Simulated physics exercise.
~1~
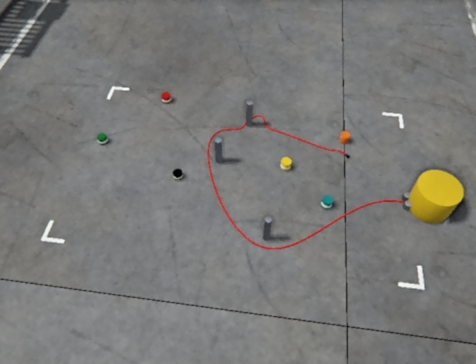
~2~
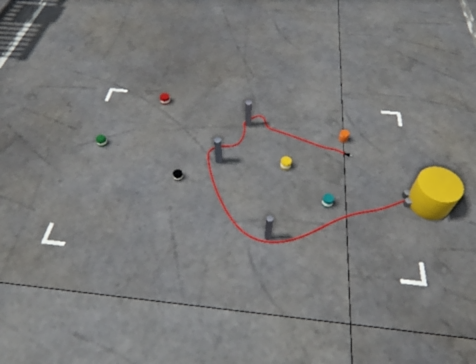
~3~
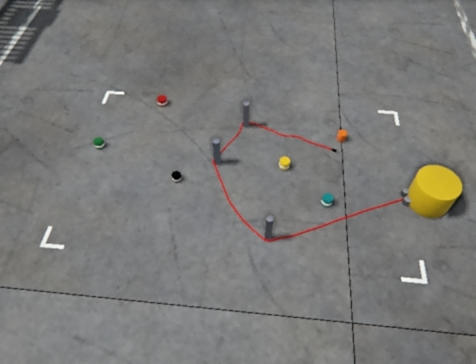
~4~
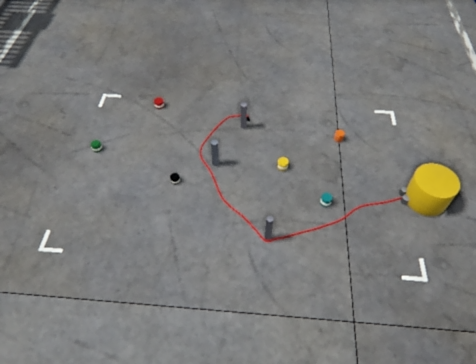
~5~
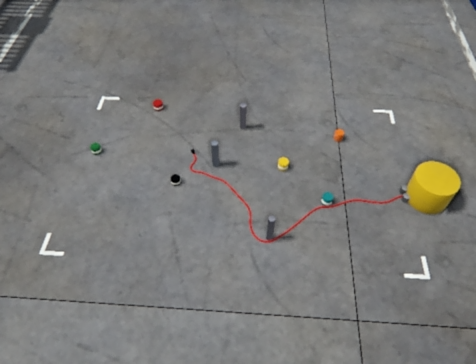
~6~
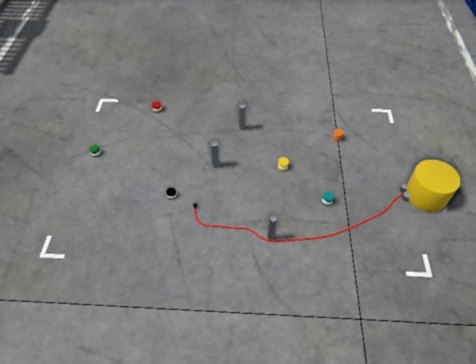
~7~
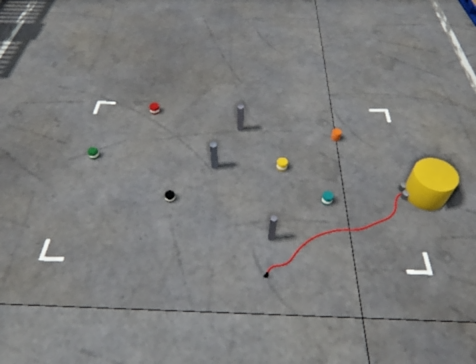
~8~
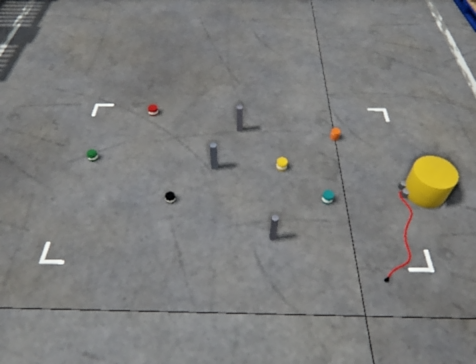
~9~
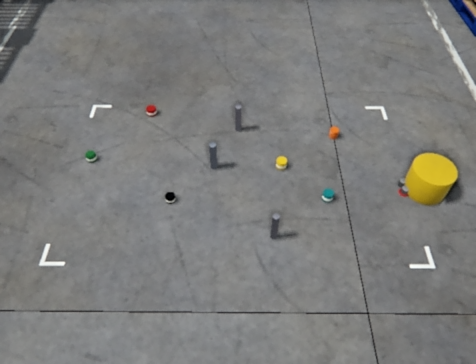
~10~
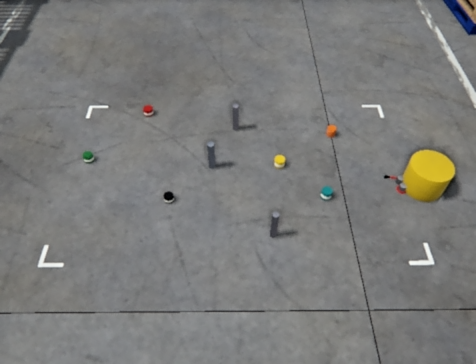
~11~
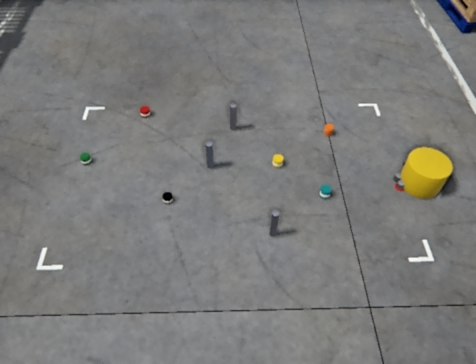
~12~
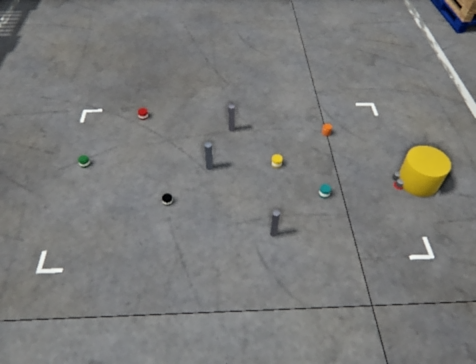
A large yellow drum stands at the right of a grey concrete warehouse floor, seen from above at an angle as the view drifts slightly. A thin red lead runs from it around three dark upright posts, among six small containers, with green, red and black ones to the left and yellow, orange and teal ones nearer the drum. The lead tightens against the posts and its free end slips back around them. As it sweeps past, the black container shifts slightly downward. The lead then trails right and draws in at the drum, leaving only a tiny bit beside it, while the other containers stay put.
